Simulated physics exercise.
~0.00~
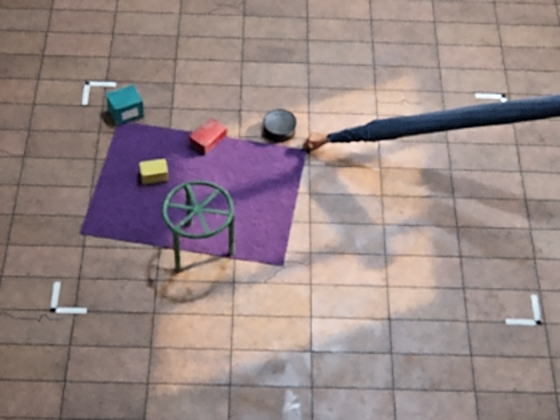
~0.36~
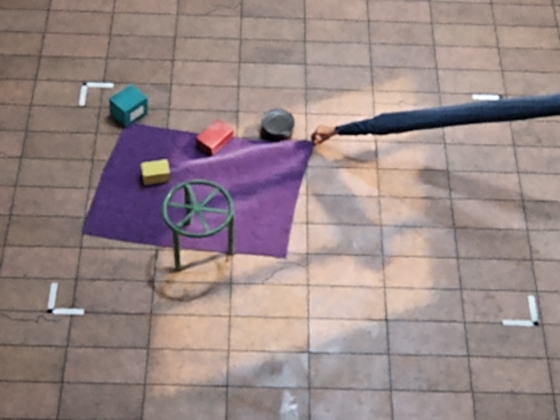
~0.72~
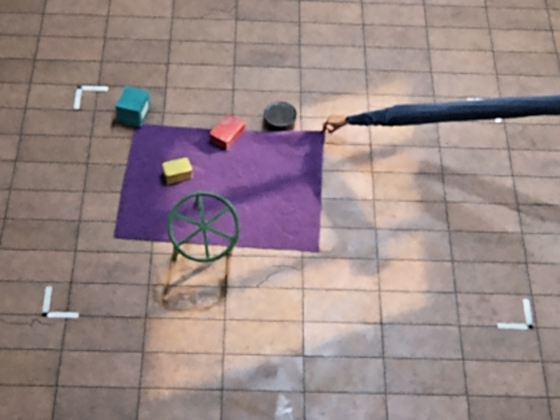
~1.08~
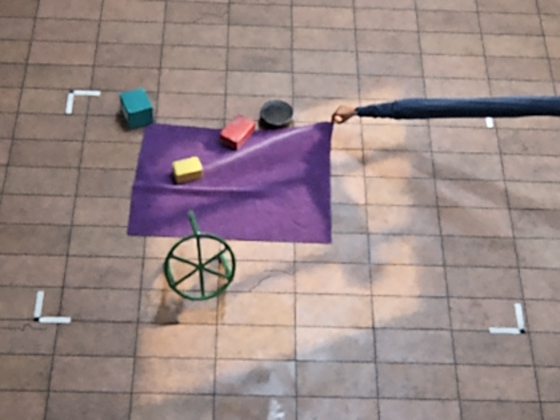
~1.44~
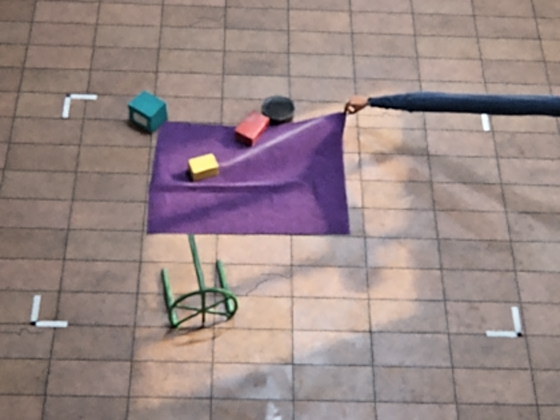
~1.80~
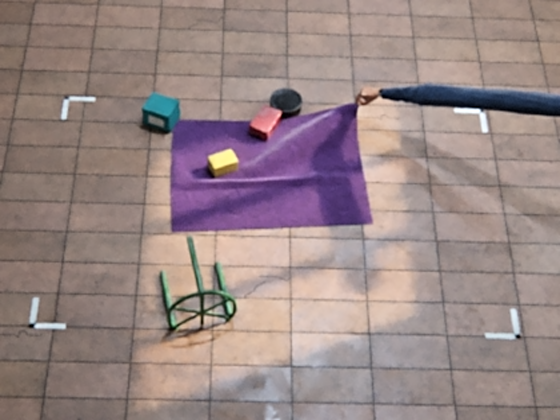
An arm in a dark sleeve reaches in from the right and grips the upper right corner of a purple sheet on a tiled hallway floor, seen from above. A yellow crate rests on the sheet, a red crate, a black bucket and a teal carton sit along its top edge, and a green stool stands at its lower edge. The hand pulls the sheet rightward, carrying the crates and nudging the carton along. The stool tilts, then topples toward the viewer off the sheet. It ends lying on its side below the shifted, creased sheet, the yellow crate still on top.
